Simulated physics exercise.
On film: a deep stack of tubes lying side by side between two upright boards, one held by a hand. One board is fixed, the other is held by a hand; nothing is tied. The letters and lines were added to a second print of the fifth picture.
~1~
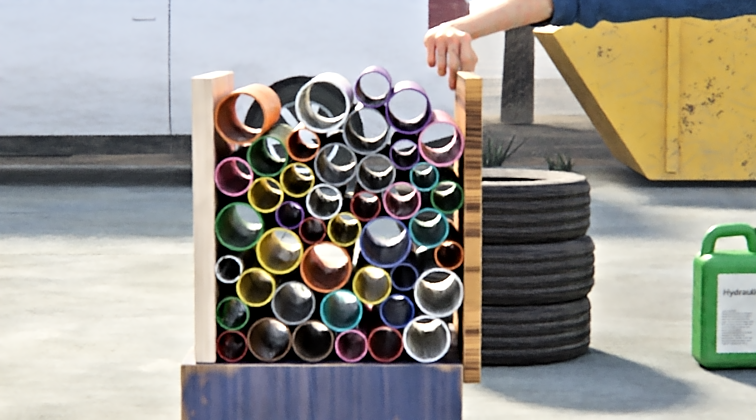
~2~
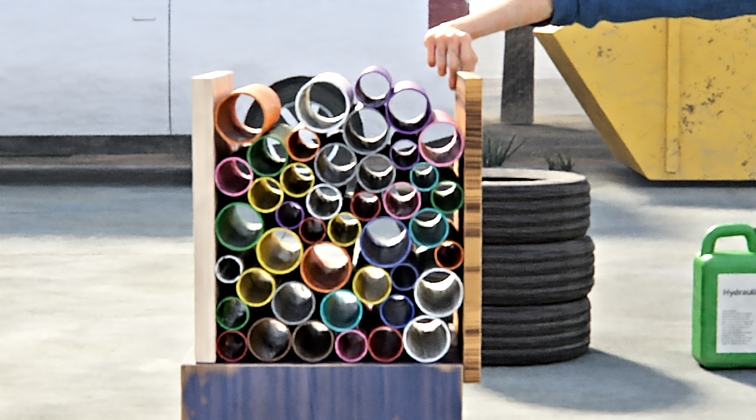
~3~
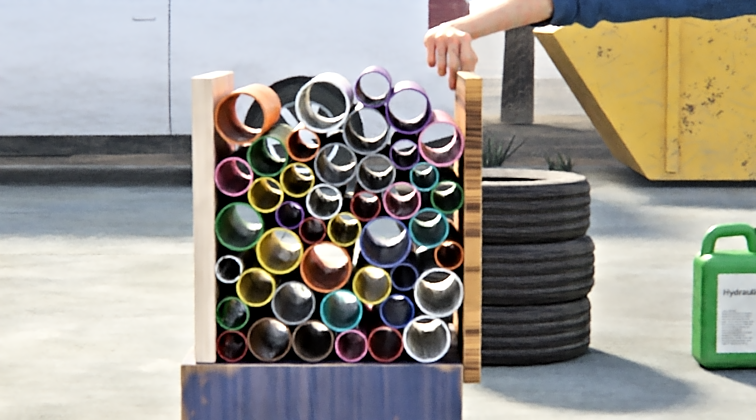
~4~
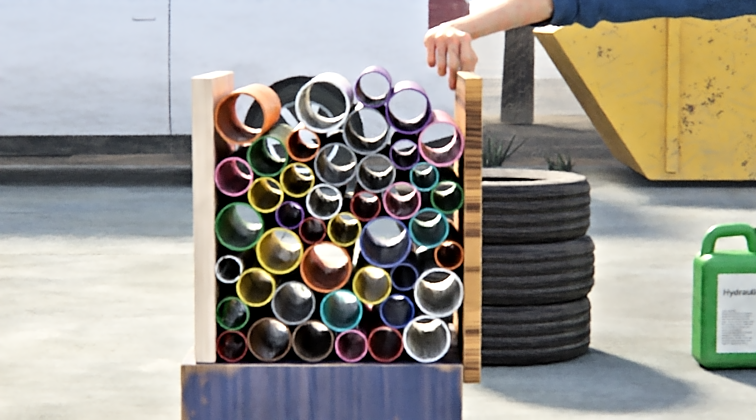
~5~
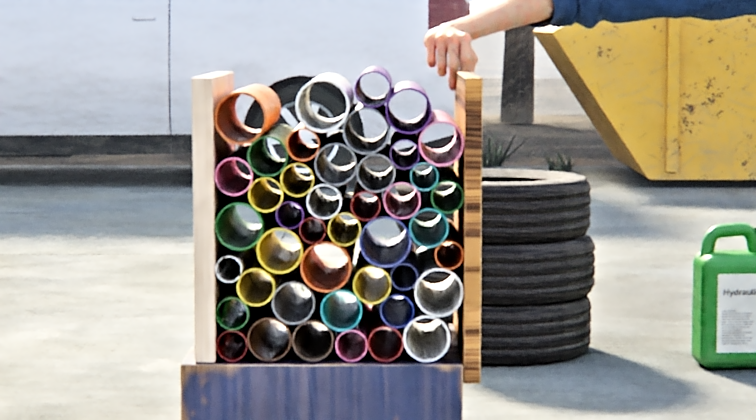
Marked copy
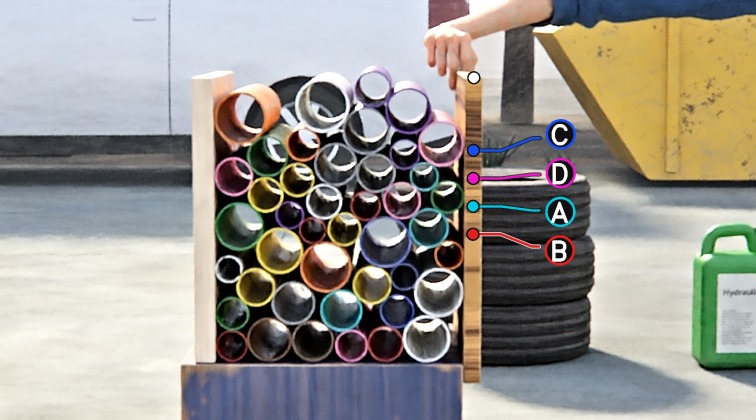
In a sunlit paved yard, seen straight on at the level of the stack, a blue base sits before a pale wall. Many open-ended tubes in orange, white, purple, yellow, green and red lie piled between two upright wooden boards, with black tyres, a yellow container and a green jug to the right. A hand rests on the right board, and nothing visibly moves, the camera included.
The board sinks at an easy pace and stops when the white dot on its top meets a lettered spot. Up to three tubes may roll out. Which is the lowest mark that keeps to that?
A is the limit.
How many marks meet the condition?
Three of them.
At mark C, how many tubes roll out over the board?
With C, none.
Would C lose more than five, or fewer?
It loses fewer than five.
On the marked copy, A at (473, 206); B at (473, 235); C at (473, 150); D at (473, 178); the white dot at (474, 78).
Taking A. A third of the way, top of the board (465, 135).
Two thirds of the way, top of the board (464, 203).
When it is over, top of the board (464, 205), three out over the board.
As for the rest, B more than three out over the board; C none out over the board; D none out over the board.
